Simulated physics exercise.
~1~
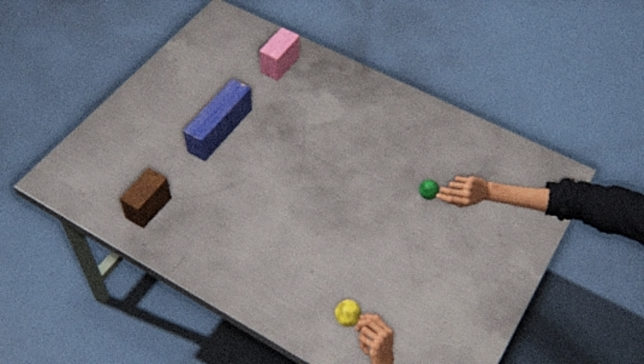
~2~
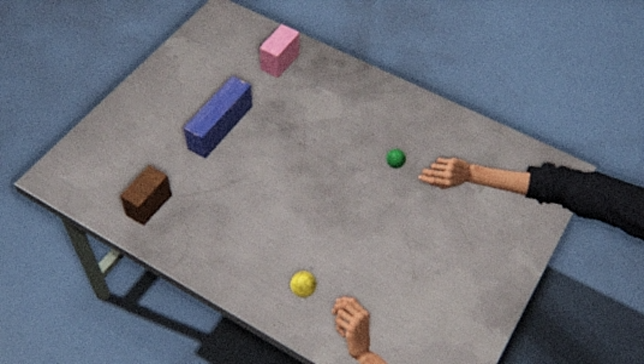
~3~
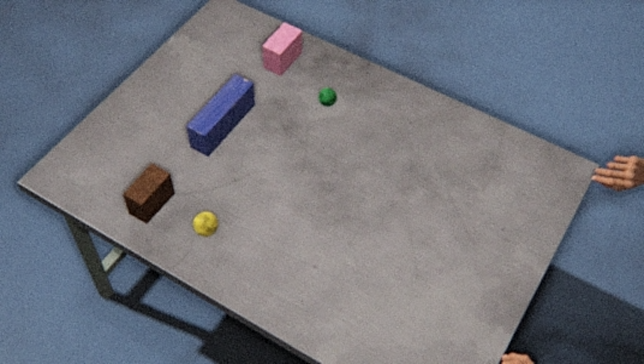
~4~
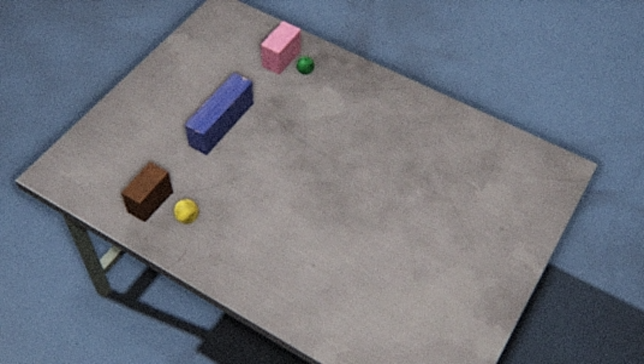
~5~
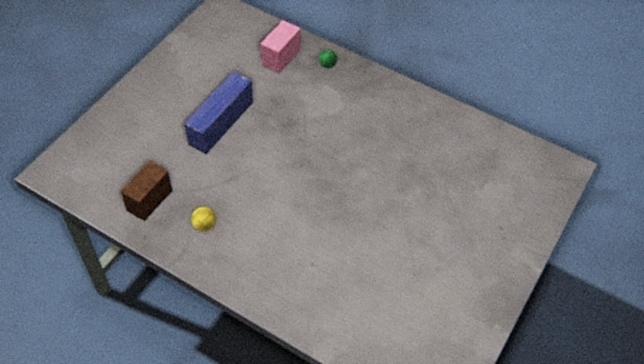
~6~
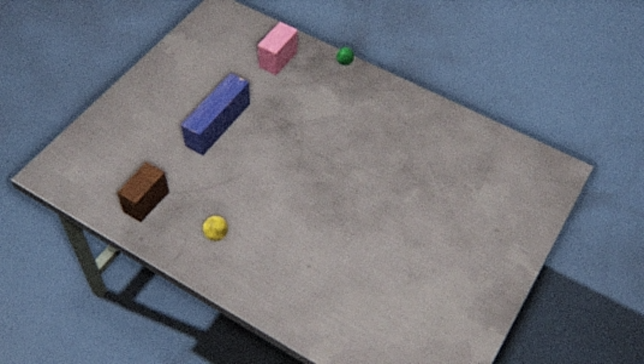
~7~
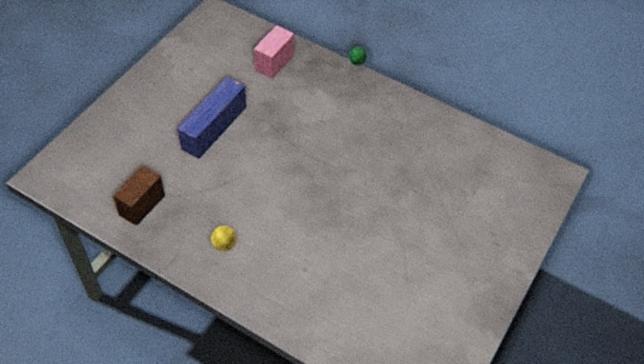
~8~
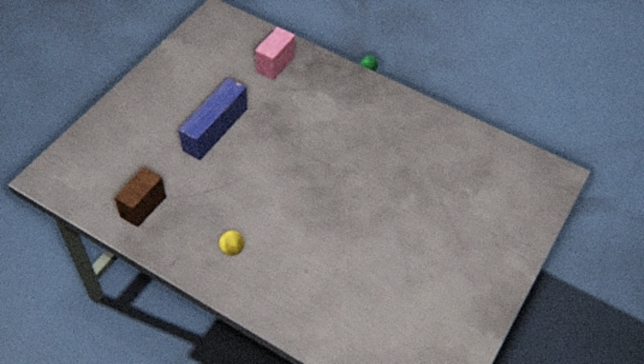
To begin with, two hands at the right and near edges of a gray table release a green ball and a yellow ball, while a brown block, a long blue block and a pink block stand in a spaced row toward the left. Both balls roll left and up the table as the hands draw away out of view. The yellow ball reaches the brown block and the green ball reaches the pink block, and neither passes through. Both bounce back, the yellow one rolling slowly right and down across the tabletop. The green one drifts right to the far edge and finally dips partly out of sight beyond it, while the blocks remain still.
